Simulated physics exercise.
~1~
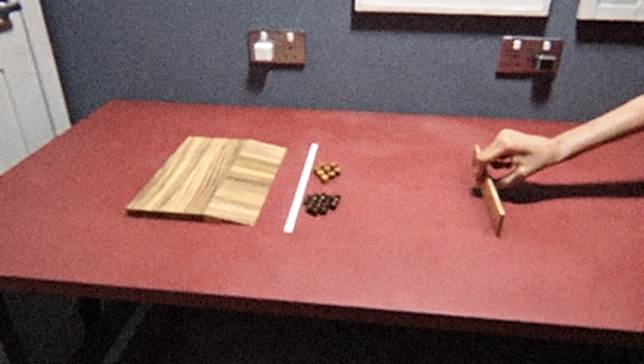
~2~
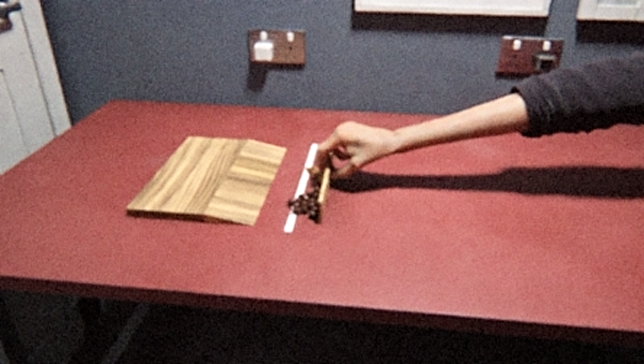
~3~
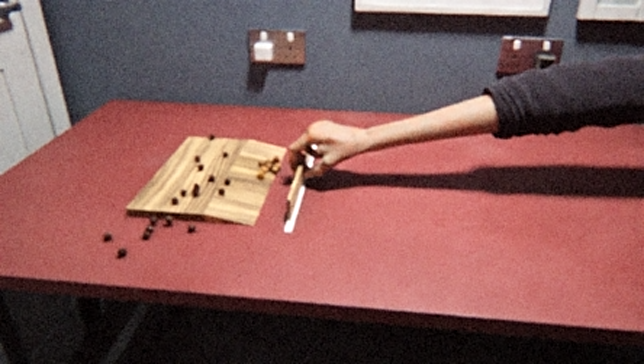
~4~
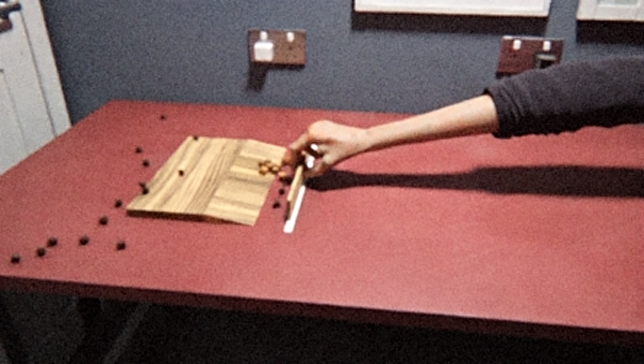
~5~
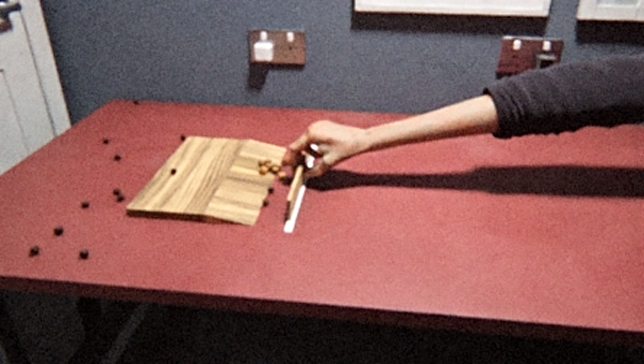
We see a hand slide a strip of wood left across a red table into dark and light brown pieces, stopping at white tape. Most dark pieces scatter over and around the wooden ramp onto the table beyond, while the lighter ones stay clustered at its near right edge.
